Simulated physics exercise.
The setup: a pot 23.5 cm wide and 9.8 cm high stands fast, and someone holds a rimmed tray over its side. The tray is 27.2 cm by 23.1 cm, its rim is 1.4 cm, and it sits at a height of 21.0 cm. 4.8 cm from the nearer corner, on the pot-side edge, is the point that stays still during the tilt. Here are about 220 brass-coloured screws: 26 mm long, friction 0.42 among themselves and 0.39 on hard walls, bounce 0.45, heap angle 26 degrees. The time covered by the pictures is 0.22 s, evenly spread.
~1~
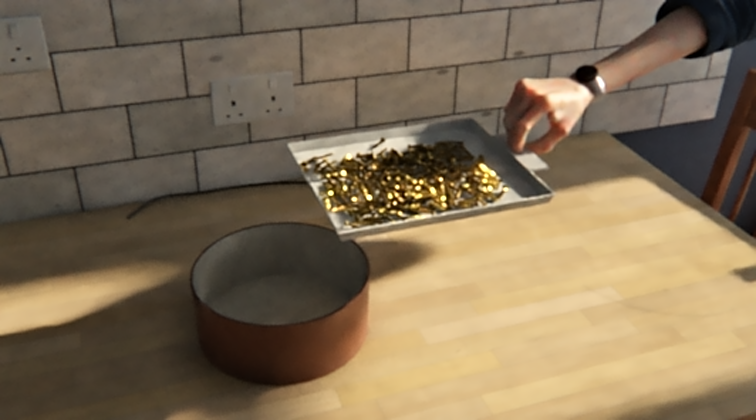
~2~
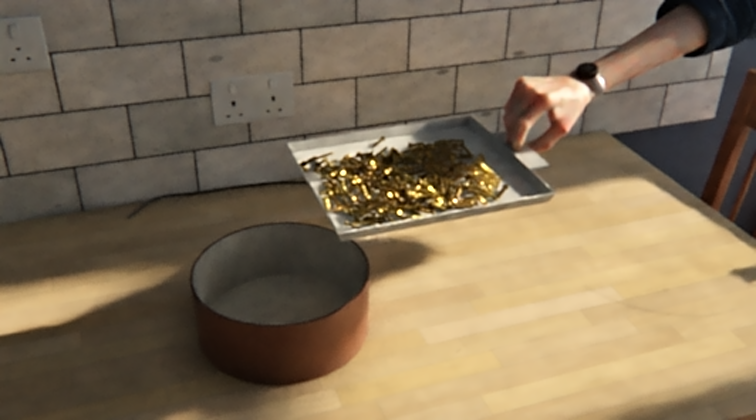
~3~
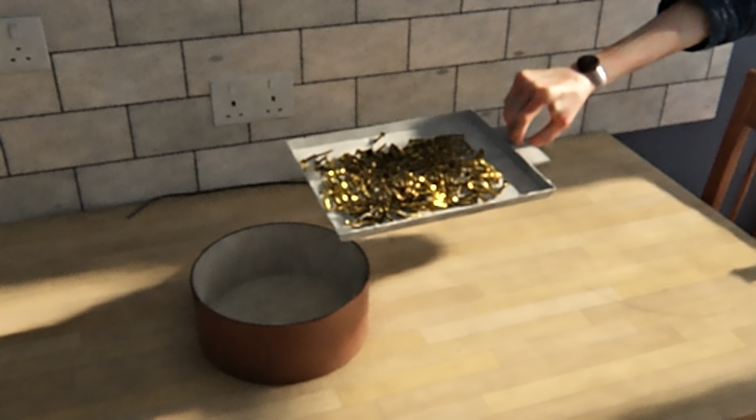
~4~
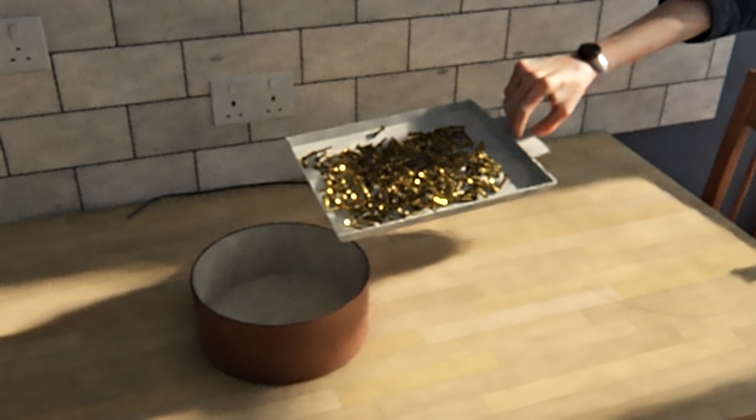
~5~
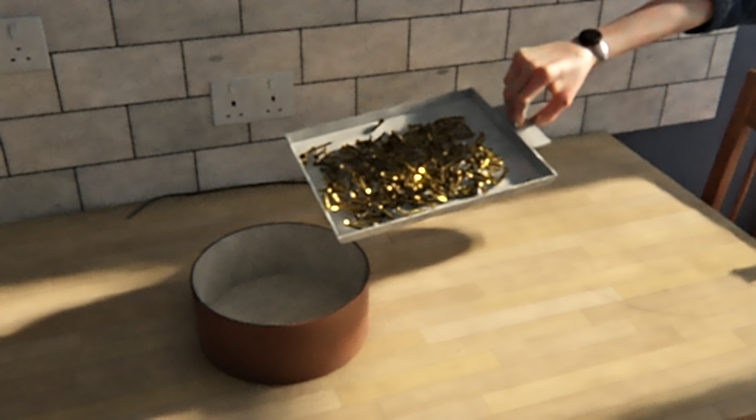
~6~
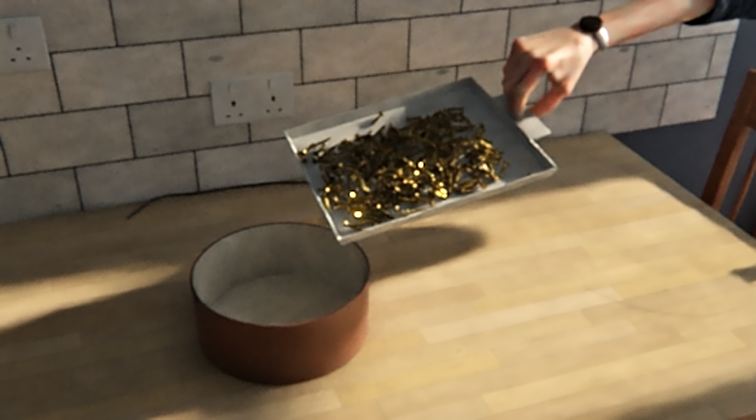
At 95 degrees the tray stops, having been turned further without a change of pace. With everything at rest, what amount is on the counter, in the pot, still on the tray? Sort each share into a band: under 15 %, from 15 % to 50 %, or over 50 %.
Counter: Over 50 %; pot: From 15 % to 50 %; tray: Under 15 %.
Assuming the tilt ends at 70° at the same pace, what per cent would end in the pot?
Around 30 in a hundred.
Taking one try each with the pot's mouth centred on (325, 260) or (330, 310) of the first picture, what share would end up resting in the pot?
First try around 15 %, second around 100 %.
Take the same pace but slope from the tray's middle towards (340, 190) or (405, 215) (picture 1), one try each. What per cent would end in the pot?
About 95 per cent on the first try and 5 per cent on the second.
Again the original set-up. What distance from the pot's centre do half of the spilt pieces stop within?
Distance: Around 18 cm.
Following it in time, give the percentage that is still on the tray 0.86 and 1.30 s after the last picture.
Estimates: 20; 0.
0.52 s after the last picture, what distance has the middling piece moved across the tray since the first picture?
It has moved some 8 cm from its start.
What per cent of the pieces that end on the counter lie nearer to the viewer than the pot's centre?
I'd put it at around 100 per cent.
Then, 0.52 s after the last picture, tilt 52 degrees; the tray holds 100 %, the pot 0 %.
Then, 0.86 s after the last picture, tilt 77 degrees; the tray holds 20 %, the pot 20 %.
Then, 1.30 s after the last picture, tilt 95 degrees; the tray holds 0 %, the pot 25 %.
In the end, counter 75 %, pot 25 %, tray 0 %.
